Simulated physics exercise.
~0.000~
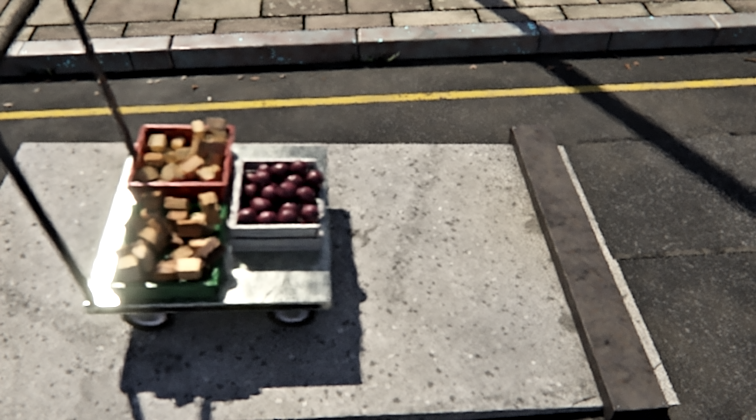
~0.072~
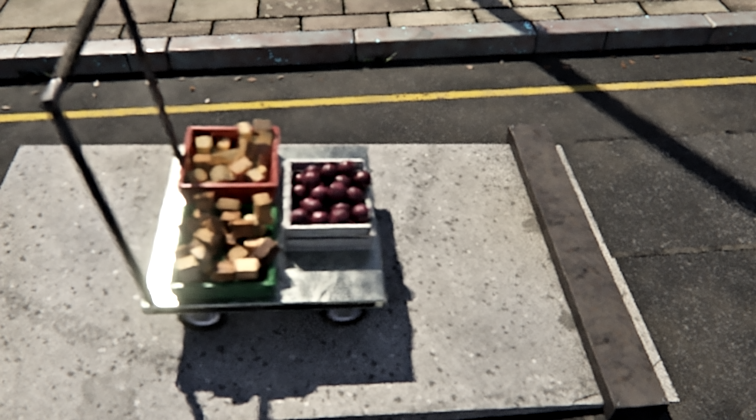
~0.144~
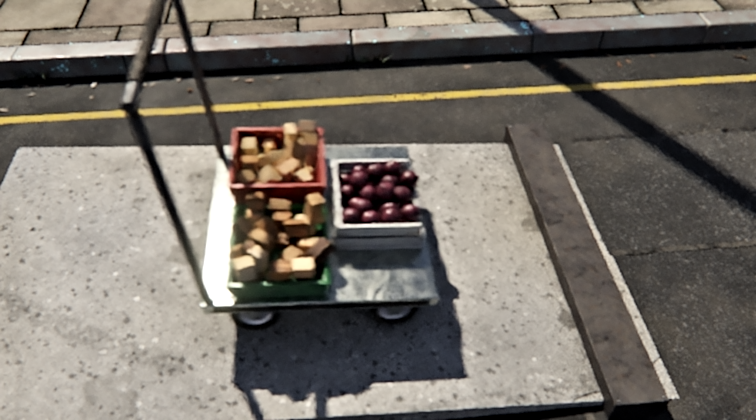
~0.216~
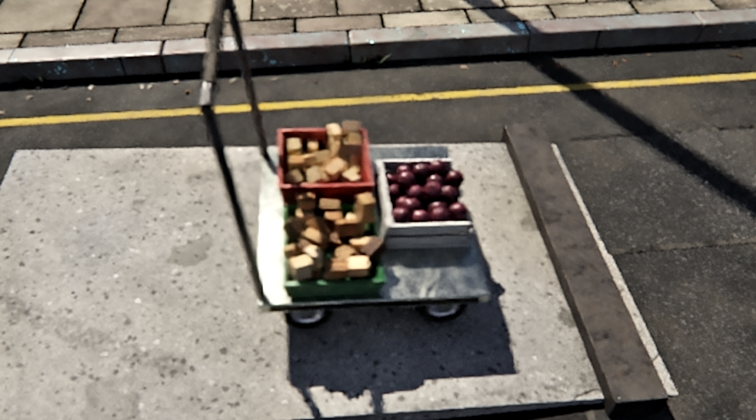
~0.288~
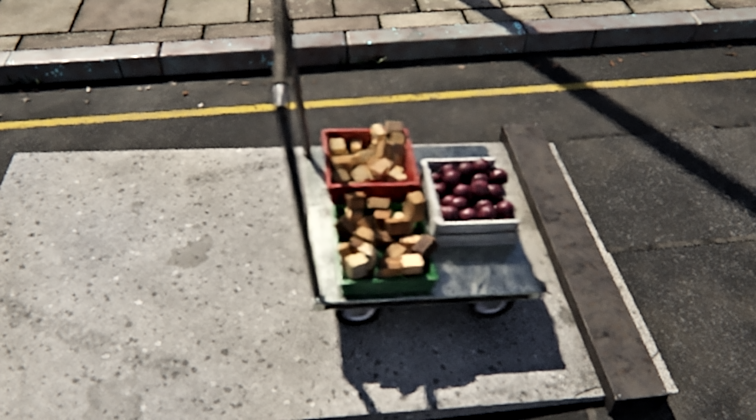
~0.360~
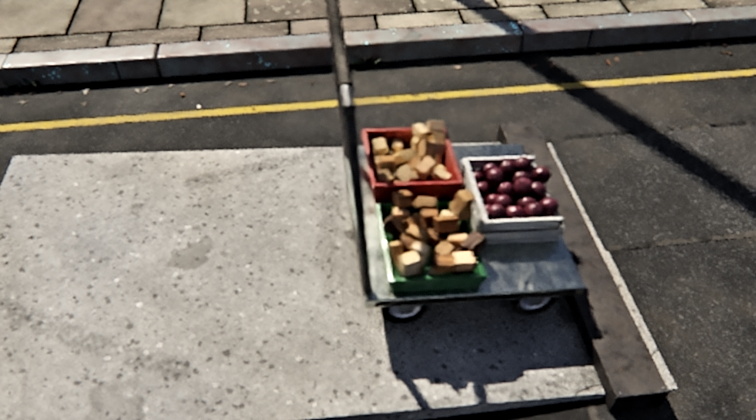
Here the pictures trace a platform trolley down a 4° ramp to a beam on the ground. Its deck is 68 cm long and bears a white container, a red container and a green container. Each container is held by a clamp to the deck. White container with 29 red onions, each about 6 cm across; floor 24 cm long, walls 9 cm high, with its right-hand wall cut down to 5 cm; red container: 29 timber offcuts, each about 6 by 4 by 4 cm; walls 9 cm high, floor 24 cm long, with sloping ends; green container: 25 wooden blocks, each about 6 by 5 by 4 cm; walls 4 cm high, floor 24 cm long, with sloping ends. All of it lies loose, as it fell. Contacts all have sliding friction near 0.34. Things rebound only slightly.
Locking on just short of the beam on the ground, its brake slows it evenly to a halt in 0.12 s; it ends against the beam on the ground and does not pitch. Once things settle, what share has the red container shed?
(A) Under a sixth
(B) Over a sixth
Answer: A.
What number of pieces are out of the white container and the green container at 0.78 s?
Estimate at that time - white container 12, green container 6, give or take.
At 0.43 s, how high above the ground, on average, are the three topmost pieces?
38 cm.
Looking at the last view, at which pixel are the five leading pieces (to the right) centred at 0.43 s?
Near (569, 187).
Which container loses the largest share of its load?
It is the white container.
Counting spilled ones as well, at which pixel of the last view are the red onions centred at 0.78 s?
Centre: About (554, 198) px.
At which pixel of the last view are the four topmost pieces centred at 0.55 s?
Their centre sits close to pixel (492, 148).
After 0.43 s, the white container is down by 2 of 29, the red container has all 29 and the green container is down by 4 of 25.
After 0.55 s, the white container is down by 10 of 29, the red container is down by 1 of 29 and the green container is down by 4 of 25.
After 0.78 s, the white container is down by 11 of 29, the red container is down by 1 of 29 and the green container is down by 6 of 25.
Outcome (at 1.28 s), the white container is down by 11 of 29, the red container is down by 1 of 29 and the green container is down by 6 of 25. Asked share, 1 of 29, 3 per cent.
